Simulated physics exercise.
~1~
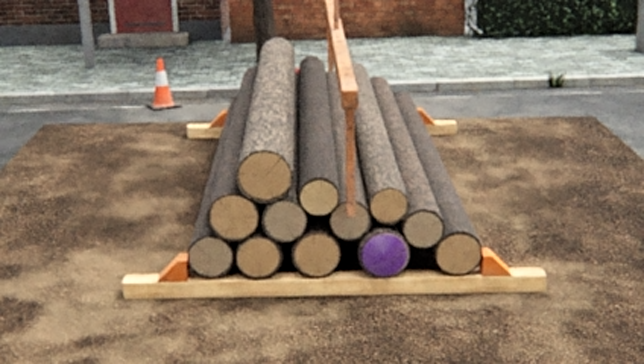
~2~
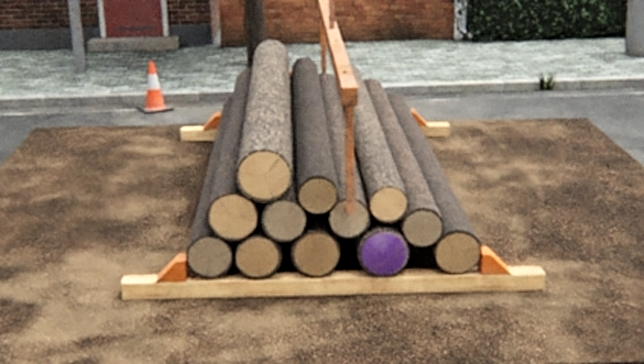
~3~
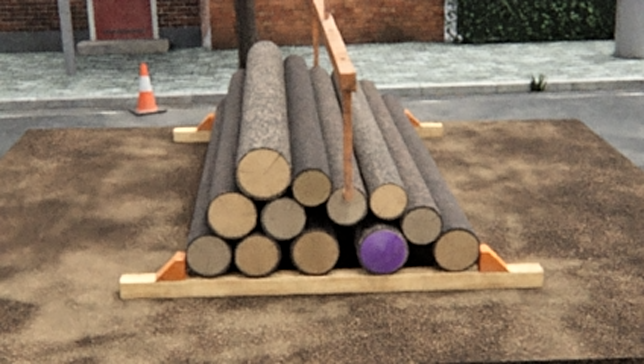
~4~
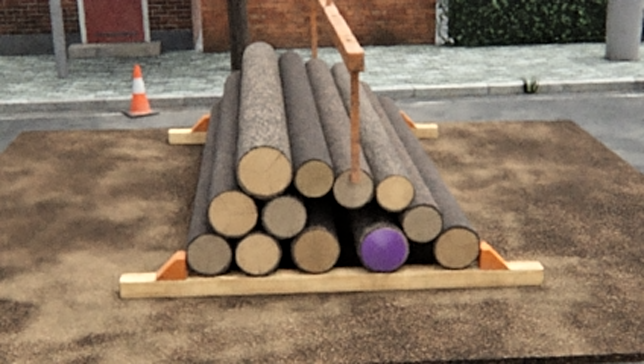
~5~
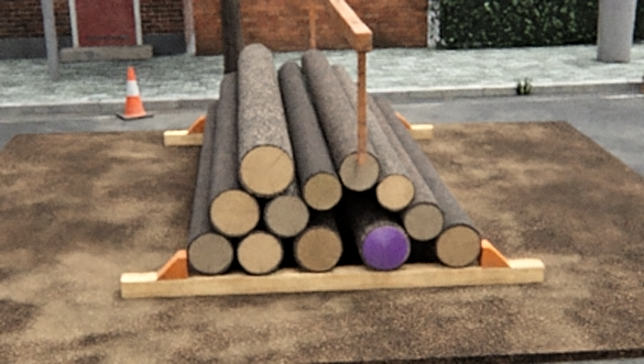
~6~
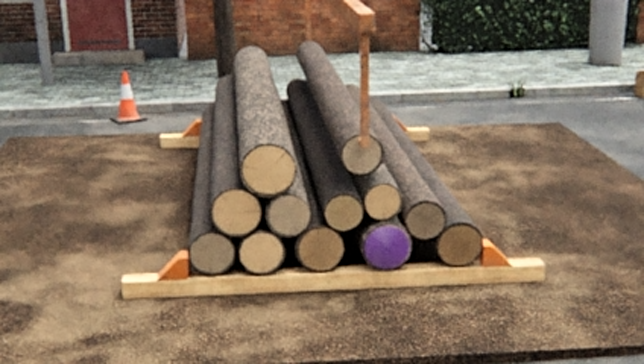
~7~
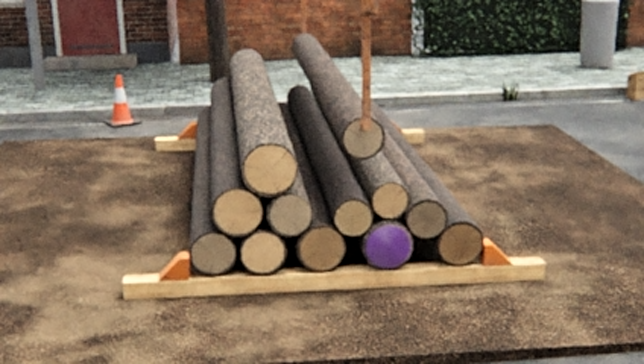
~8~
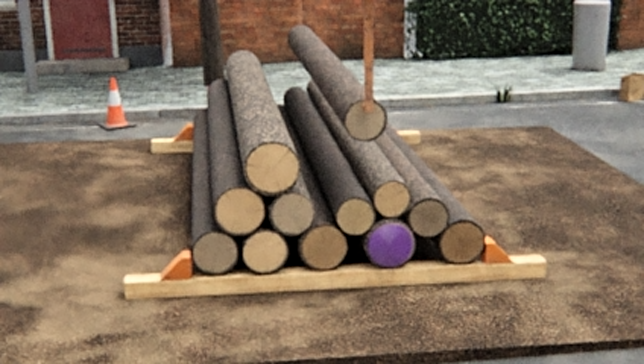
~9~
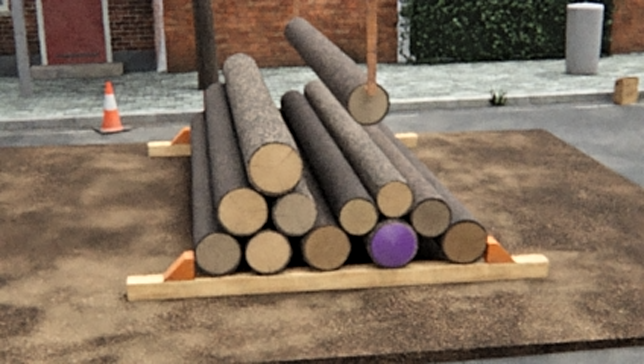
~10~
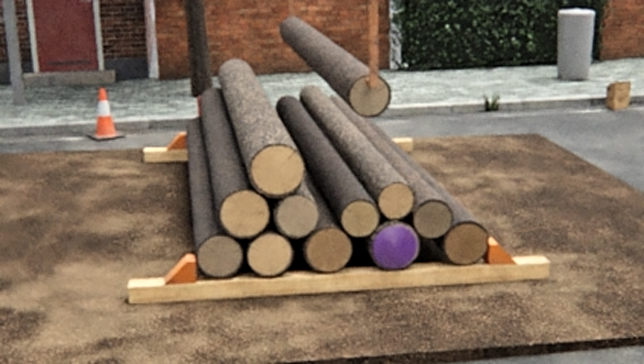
Crane hook lifting one pole out of a wedged timber stack, neighbouring poles shifting into the gap while the purple one stays put.
